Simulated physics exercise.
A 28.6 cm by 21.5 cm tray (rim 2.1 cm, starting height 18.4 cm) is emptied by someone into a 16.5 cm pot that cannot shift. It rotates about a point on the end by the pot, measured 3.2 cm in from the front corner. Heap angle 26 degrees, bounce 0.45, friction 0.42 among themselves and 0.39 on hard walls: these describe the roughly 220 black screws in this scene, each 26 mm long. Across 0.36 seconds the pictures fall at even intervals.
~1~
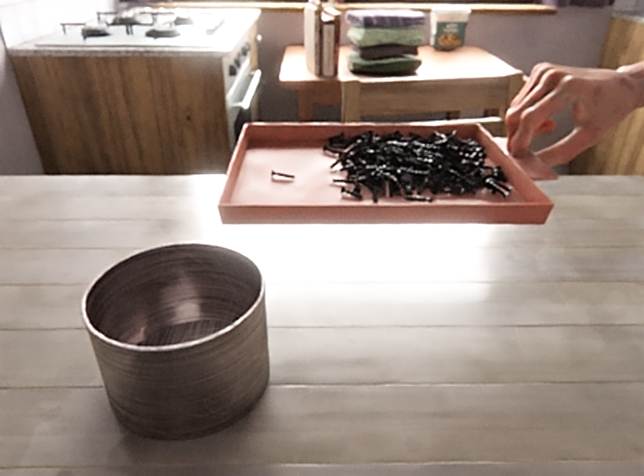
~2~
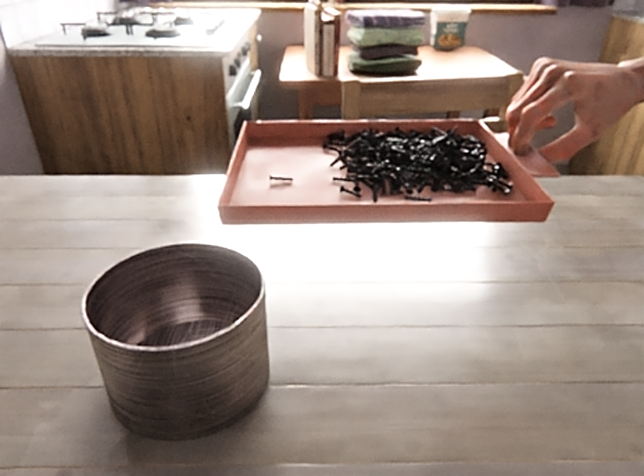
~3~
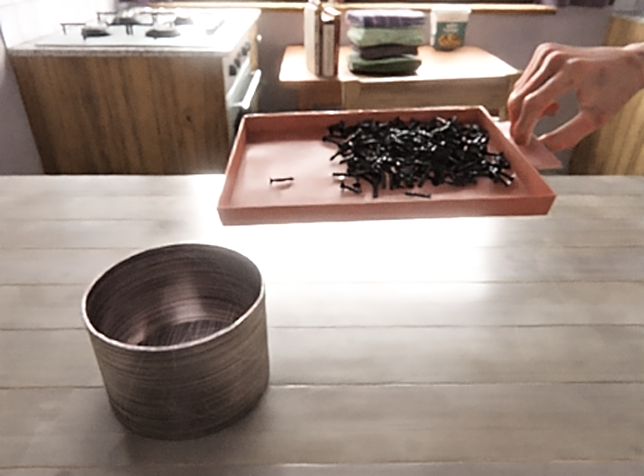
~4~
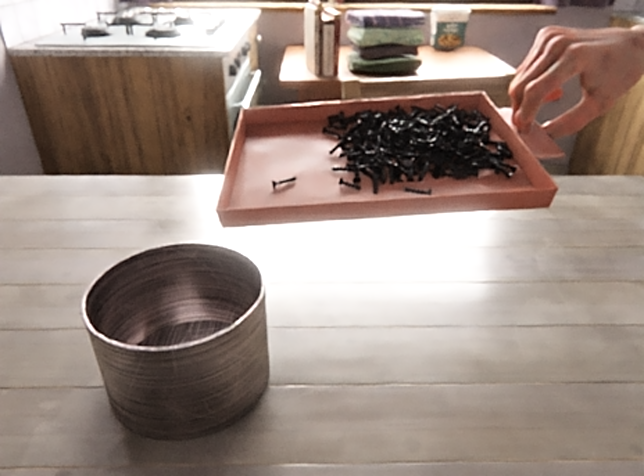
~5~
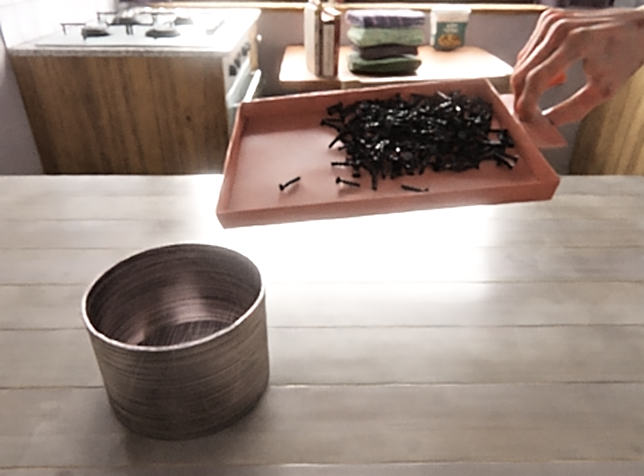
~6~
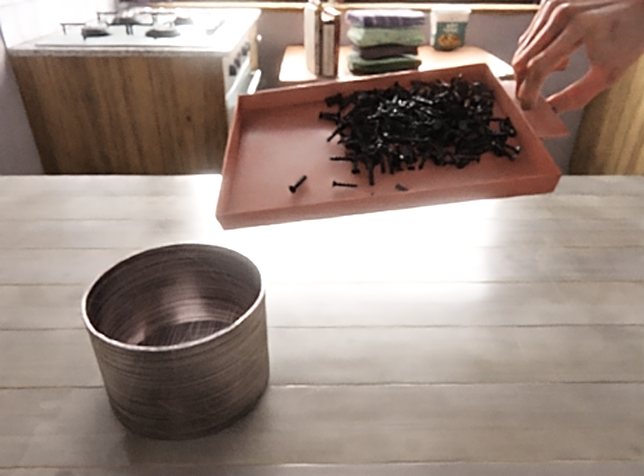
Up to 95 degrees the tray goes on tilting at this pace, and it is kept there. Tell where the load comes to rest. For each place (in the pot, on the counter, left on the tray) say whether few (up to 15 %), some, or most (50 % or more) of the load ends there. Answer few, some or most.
Pot: Most; counter: Some; tray: Few.
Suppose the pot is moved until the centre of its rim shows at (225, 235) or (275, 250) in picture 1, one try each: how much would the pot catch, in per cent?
First try about 0 per cent, second try about 5 per cent.
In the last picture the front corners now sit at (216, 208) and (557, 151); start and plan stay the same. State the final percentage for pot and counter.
Pot: 100, counter: 0.
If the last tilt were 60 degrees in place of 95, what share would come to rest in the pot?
10 per cent.
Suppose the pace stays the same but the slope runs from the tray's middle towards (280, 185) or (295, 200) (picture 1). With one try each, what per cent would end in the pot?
First try: About 60 percent; second try: About 100 percent.
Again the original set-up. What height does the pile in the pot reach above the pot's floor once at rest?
Top level: Approx. 2.5 cm.
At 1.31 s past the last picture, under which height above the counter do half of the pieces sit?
I'd say near 22 cm.
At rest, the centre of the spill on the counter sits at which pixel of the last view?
Spill centre at rest: About (264, 448).
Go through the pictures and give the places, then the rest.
Tray tilt 0 degrees, front corners at (220, 203) and (550, 203); middle of the pieces at (412, 160); pot at (177, 287), in the first frame.
Tray tilt 1 degrees, front corners at (220, 204) and (550, 200); middle of the pieces at (413, 157), in the second frame.
Tray tilt 4 degrees, front corners at (219, 206) and (552, 194), lowest corner left front; middle of the pieces at (413, 148), in the third frame.
Tray tilt 8 degrees, front corners at (219, 208) and (554, 186), lowest corner left front; middle of the pieces at (414, 139), in the fourth frame.
Tray tilt 11 degrees, front corners at (218, 211) and (556, 179), lowest corner left front; middle of the pieces at (414, 129), in the fifth frame.
Tray tilt 15 degrees, front corners at (217, 213) and (557, 172), lowest corner left front; middle of the pieces at (414, 120); pot at (177, 287), in the sixth frame.
Then, 0.78 s after the last picture, tilt 52 degrees; the tray holds 95 %, the pot 0 %.
Then, 1.31 s after the last picture, tilt 77 degrees; the tray holds 80 %, the pot 10 %.
Then, 1.89 s after the last picture, tilt 95 degrees; the tray holds 0 %, the pot 65 %.
In the end, pot 65 %, counter 35 %, tray 0 %.
